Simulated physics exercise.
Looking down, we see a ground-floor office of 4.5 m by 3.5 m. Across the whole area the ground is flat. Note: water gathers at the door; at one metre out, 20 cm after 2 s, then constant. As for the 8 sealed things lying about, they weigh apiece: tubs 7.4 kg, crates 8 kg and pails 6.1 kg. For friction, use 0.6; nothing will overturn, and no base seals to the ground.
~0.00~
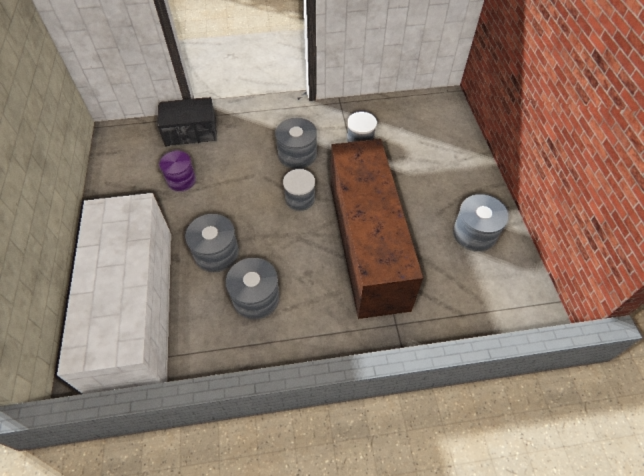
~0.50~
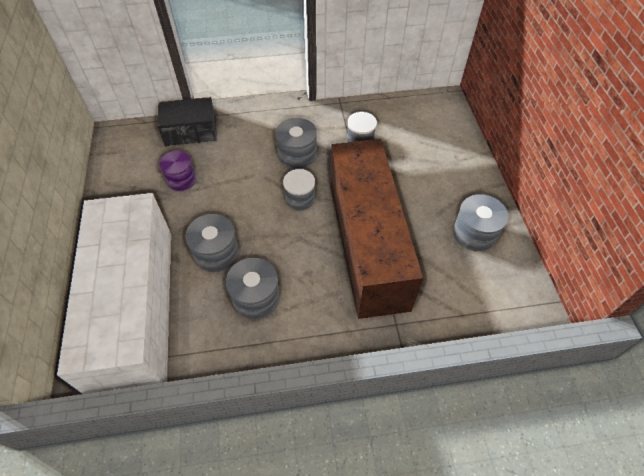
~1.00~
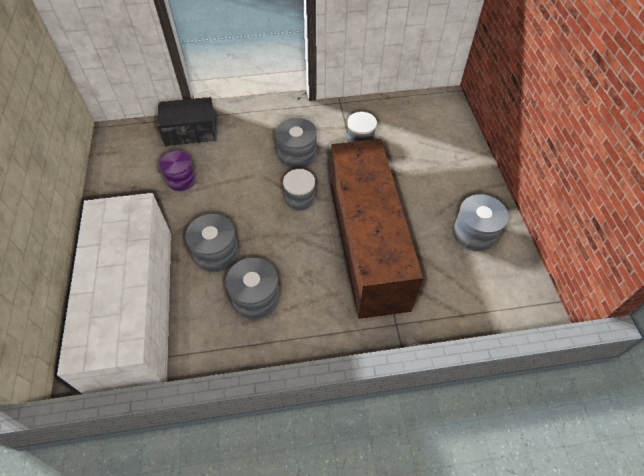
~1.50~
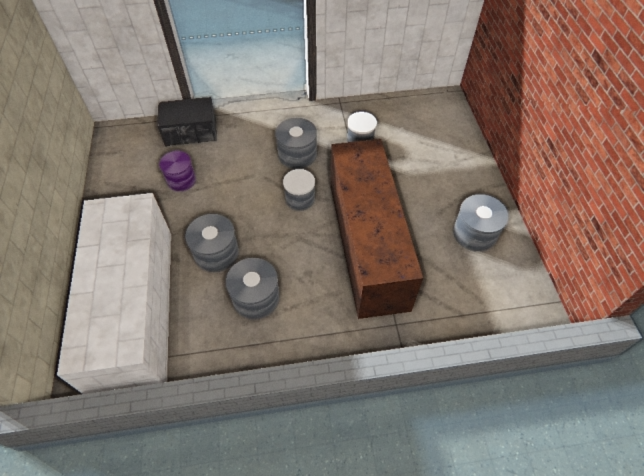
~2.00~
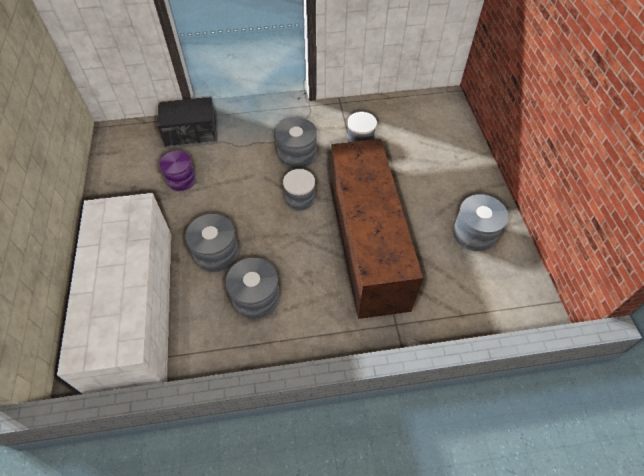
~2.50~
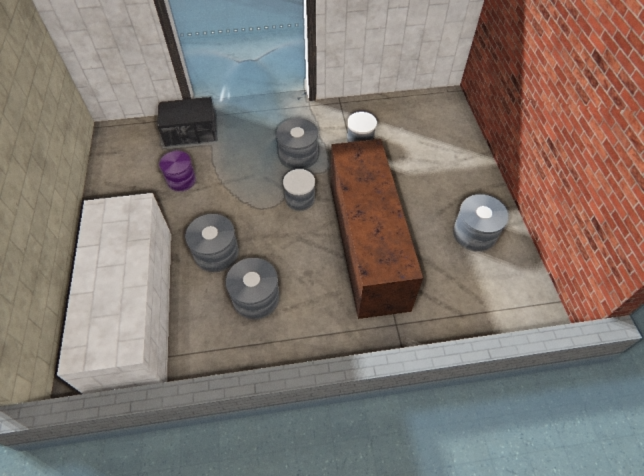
Bluish water rises outside a small walled room with a doorway at the back, seen from high above by a camera that stays still. Inside are a long rusty-brown crate right of centre, a pale block at left, a small black crate and a purple pail near the back left, and grey and white-topped round containers. Water covers the ground outside, then slips through the doorway and spreads in a thin rounded sheet, while the objects stay put.
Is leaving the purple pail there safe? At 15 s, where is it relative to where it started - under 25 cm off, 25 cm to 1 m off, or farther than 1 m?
25 cm to 1 m from where it started.
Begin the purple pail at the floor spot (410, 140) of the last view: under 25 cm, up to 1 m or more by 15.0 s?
Result: It drifts only slightly.
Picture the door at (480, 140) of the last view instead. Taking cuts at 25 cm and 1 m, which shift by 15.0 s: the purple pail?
Outcome - purple pail: Well off.
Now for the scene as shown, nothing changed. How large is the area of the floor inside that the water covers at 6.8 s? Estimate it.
My estimate is roughly 13 m2.
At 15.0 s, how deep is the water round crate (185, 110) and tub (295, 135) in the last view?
Around 12 cm and 12 cm.
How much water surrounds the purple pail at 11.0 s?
Close to 13 centimetres.
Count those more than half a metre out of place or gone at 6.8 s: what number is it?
That would be 5.
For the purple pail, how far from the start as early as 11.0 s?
I'd put it at around 100 cm.
After 3.5 s the purple pail is near (175, 162), 0.0 m from its start, aground; 1 afloat.
After 6.8 s the purple pail is near (106, 206), 0.8 m from its start, afloat; 4 afloat.
After 11.0 s the purple pail is near (138, 105), 1.0 m from its start, afloat; 6 afloat.
After 15.0 s the purple pail is near (179, 202), 0.6 m from its start, afloat; 8 afloat.
